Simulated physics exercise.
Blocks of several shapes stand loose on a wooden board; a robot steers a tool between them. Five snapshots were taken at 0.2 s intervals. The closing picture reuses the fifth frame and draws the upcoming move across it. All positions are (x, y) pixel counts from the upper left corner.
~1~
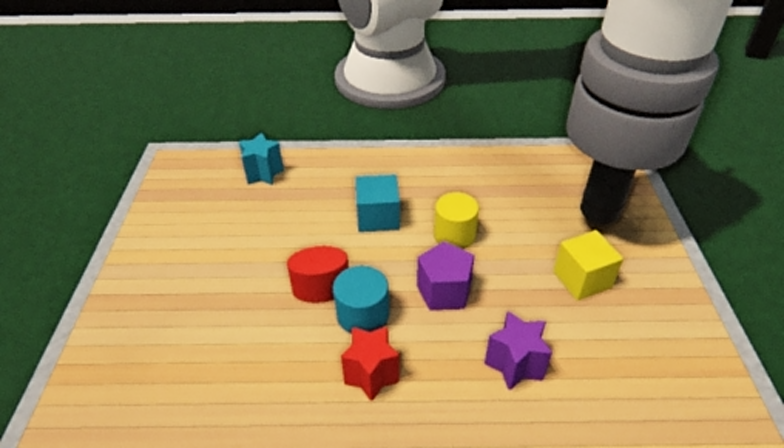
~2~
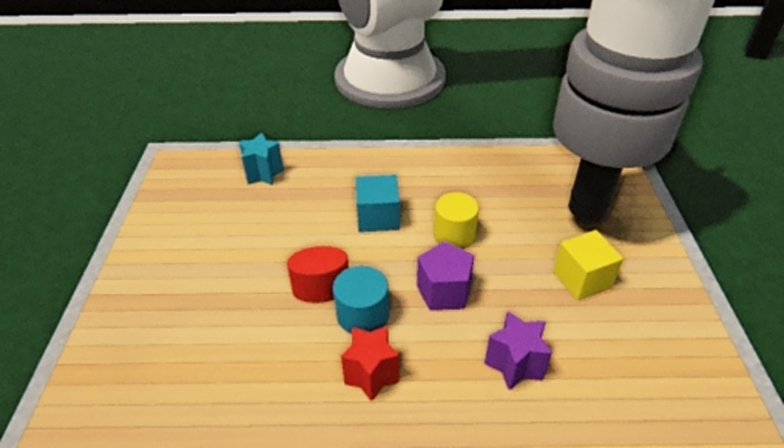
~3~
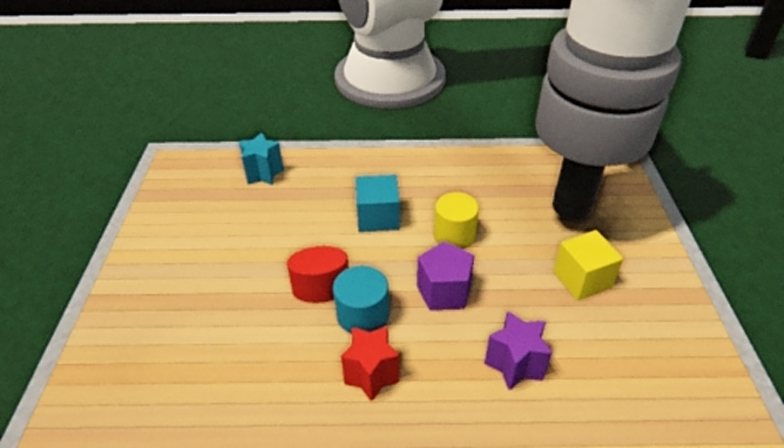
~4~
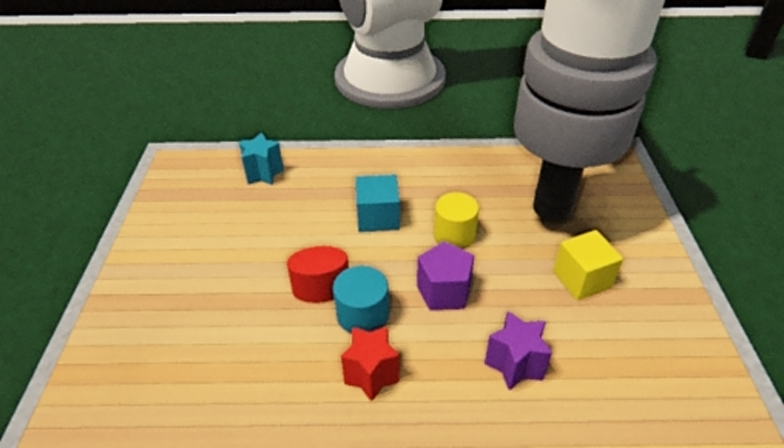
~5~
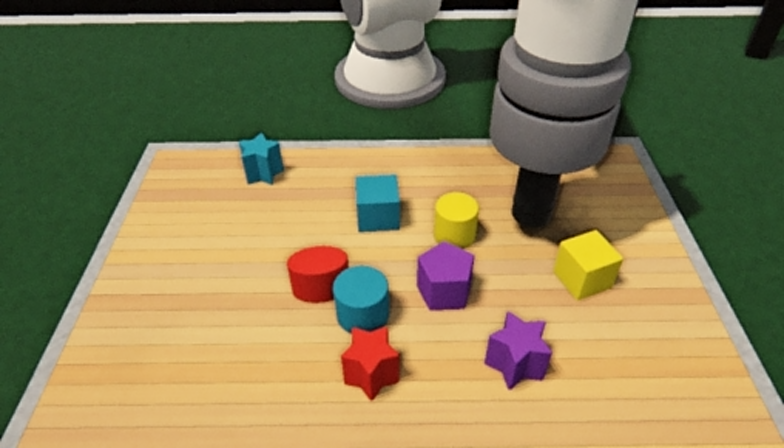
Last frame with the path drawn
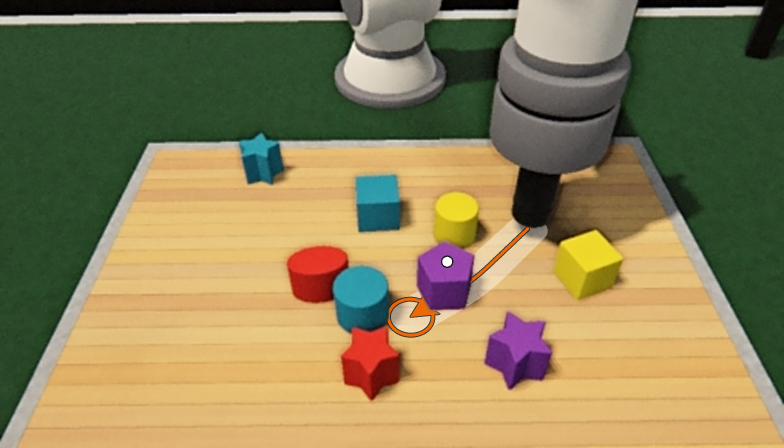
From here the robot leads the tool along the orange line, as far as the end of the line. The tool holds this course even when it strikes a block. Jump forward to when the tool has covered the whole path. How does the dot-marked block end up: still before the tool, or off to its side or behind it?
It is still ahead of the tool.
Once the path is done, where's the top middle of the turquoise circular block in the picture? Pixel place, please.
About (308, 295).
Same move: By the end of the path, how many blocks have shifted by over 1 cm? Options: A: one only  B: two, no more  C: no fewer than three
My answer is option B.
Drawn move, from (528, 229) over (497, 258) and (459, 289) to (411, 317); the dot is on the purple five-sided block.
One third of the way, tool at (499, 245); nothing pushed yet.
Two thirds of the way, tool at (460, 276); purple five-sided block at (417, 272), turned 25° clockwise.
At the end, tool at (411, 304); turquoise circular block at (308, 295); purple five-sided block at (363, 301), turned 25° clockwise; yellow circular block still.
